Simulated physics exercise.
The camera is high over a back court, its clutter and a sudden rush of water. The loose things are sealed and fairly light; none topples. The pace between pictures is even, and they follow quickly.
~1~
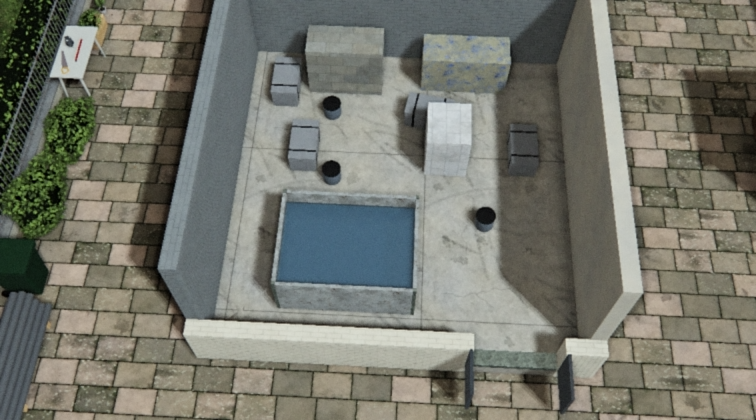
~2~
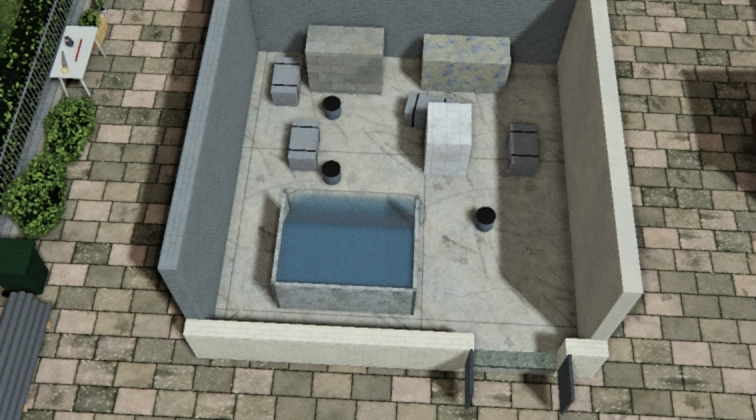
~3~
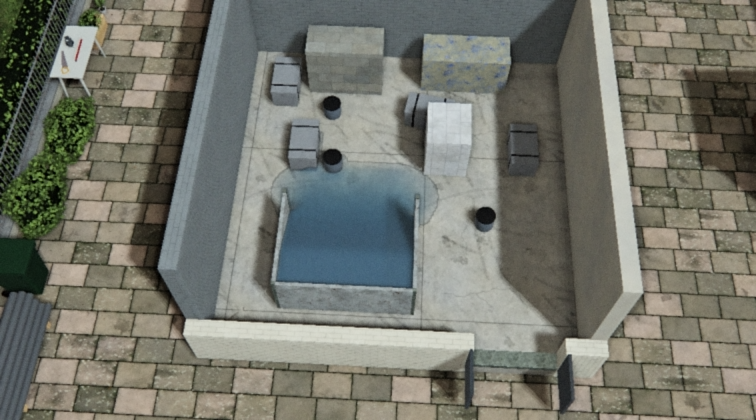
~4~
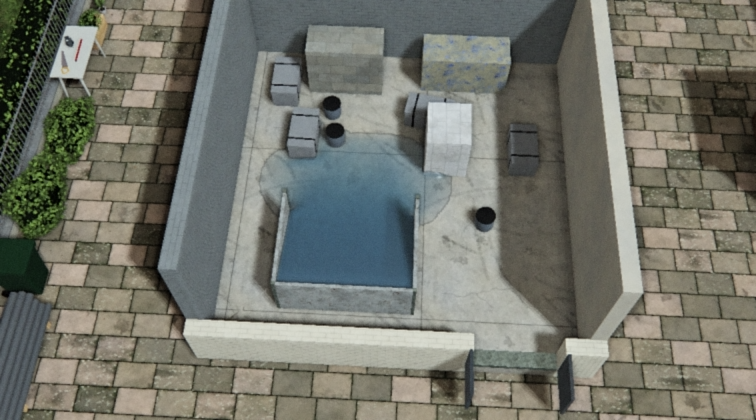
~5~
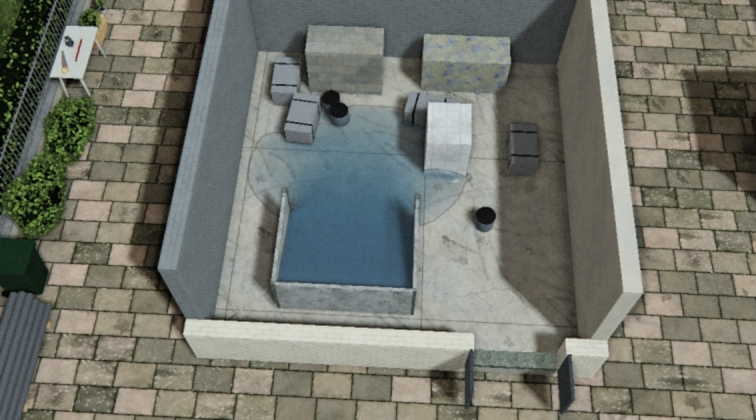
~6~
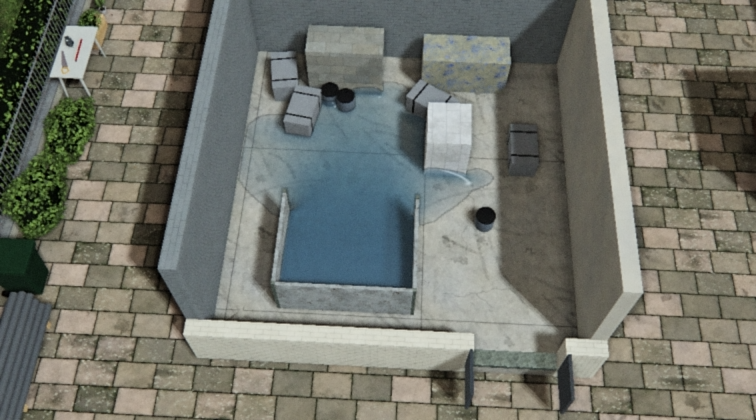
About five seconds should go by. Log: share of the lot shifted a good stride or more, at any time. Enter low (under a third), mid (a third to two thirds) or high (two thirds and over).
High.
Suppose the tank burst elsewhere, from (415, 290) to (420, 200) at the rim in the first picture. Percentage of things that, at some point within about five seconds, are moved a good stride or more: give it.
Near 60 in a hundred.
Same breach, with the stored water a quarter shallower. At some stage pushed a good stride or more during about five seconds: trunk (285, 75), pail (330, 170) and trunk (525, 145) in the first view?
Beyond that, then beyond that, then beyond that.
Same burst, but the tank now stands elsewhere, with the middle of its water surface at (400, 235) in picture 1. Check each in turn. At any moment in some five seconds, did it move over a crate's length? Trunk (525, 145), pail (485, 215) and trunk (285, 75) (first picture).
In order: Went well off, remained close by, went well off.
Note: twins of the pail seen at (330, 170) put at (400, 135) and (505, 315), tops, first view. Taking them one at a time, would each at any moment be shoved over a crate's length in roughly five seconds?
Going one by one, I'd say gets shoved clear for the first and not displaced that far for the second.
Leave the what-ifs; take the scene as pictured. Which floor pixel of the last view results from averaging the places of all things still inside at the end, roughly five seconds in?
I'd say roughly (396, 184).
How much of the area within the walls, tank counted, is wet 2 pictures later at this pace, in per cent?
Something close to 45 per cent.
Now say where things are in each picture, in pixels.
A pail at (331, 168) rests on the ground; a trunk at (304, 139) rests on the ground; 0 of 7 have shifted, in the first picture.
A pail at (331, 168) rests on the ground; a trunk at (304, 139) rests on the ground; 0 of 7 have shifted, in the second picture.
A pail at (332, 156) rests on the ground, close to its start; a trunk at (304, 138) rests on the ground; 1 of 7 have shifted, in the third picture.
A pail at (335, 130) rests on the ground, a stride from its start; a trunk at (303, 127), on the bottom, close to its start; 2 of 7 have shifted, in the fourth picture.
A pail at (339, 110) rests on the ground, a stride from its start; a trunk at (302, 112), on the bottom, a stride from its start; 3 of 7 have shifted, in the fifth picture.
A pail at (345, 95), afloat, a stride from its start; a trunk at (302, 105), on the bottom, a stride from its start; 5 of 7 have shifted, in the sixth picture.
A moment on, 2 of 7 are well off their spots; 3 afloat.
Next, 4 of 7 are well off their spots; 4 afloat.
Later, 4 of 7 are well off their spots; 5 afloat.
In the end, 7 of 7 are well off their spots, and 7 have been at some point; 7 afloat.
